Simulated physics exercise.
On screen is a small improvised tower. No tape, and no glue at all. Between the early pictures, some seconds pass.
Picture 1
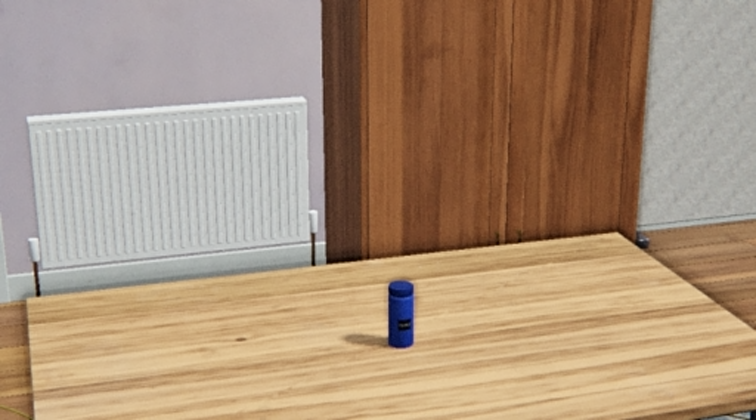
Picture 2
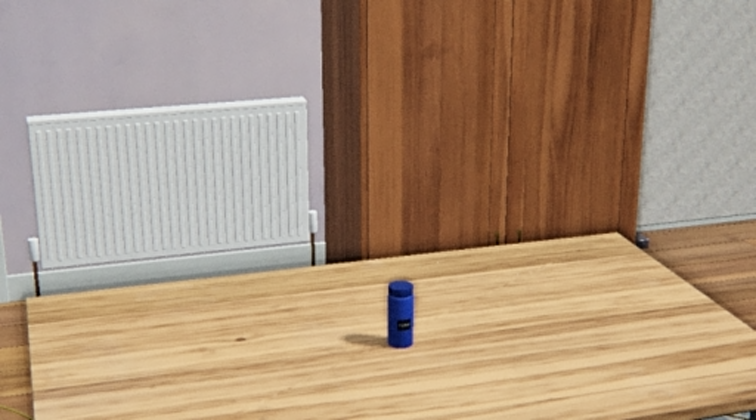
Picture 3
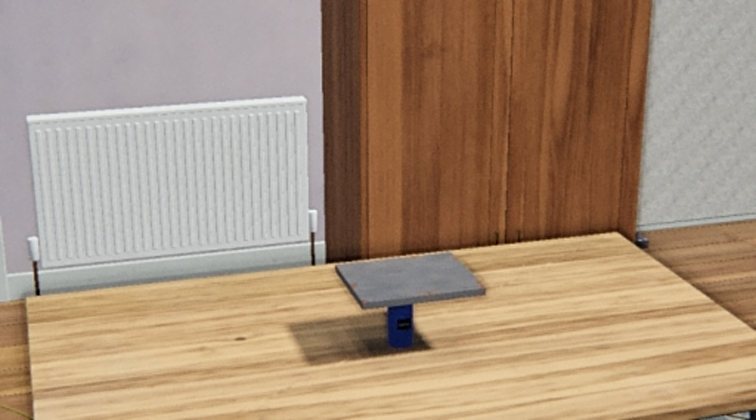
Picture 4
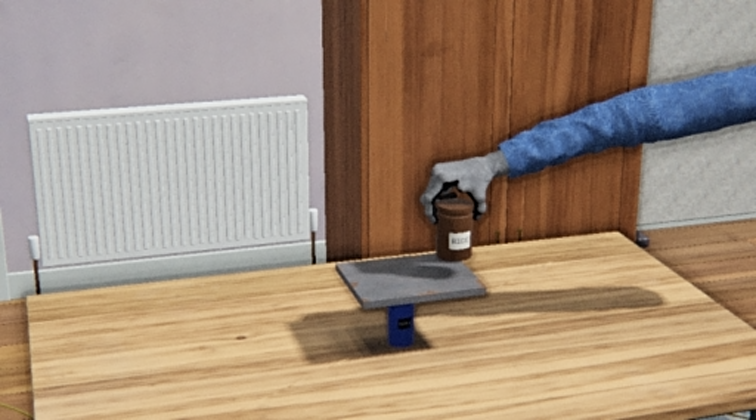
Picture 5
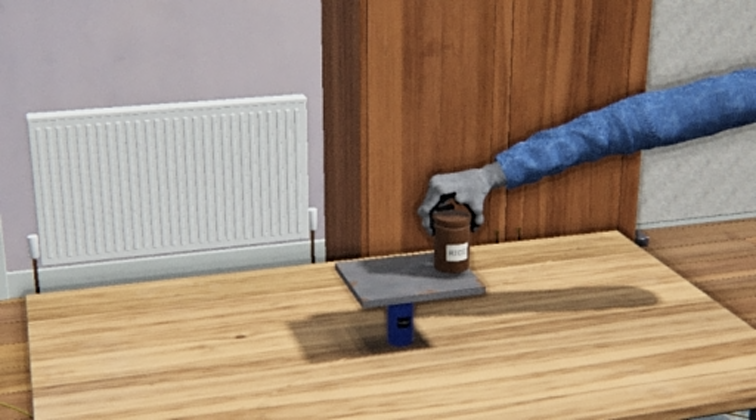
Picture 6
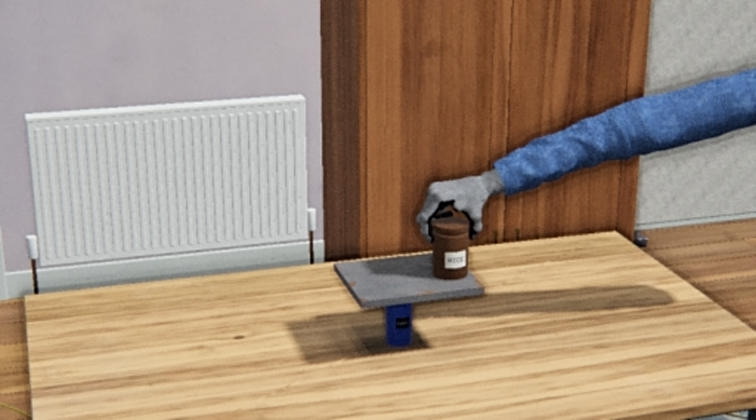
At the start, a blue shaker stands alone on a wooden table, and nothing moves. A flat grey slab then appears balanced on top of it. A gloved hand on a blue-sleeved arm reaches in from the right and lowers a brown jar onto the slab's right side, keeping hold of it.
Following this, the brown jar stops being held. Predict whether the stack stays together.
The tower does not remain standing.
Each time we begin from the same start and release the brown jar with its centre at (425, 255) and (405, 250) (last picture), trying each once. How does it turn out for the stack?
In the first case it comes apart; in the second case it stays up.
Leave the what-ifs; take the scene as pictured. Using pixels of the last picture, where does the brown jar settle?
Look around (512, 322) in the final frame.
Then, 0.40 s past the last view, brown jar now fallen; grey board rocked 66° from its first pose.
Then, 0.70 s past the last view, grey board now fallen; blue shaker rocked 58° from its first pose.
Finally, fallen, brown jar, blue shaker and grey board. Final places as the last picture's camera would see them, brown jar near (512, 322). The stack comes apart.
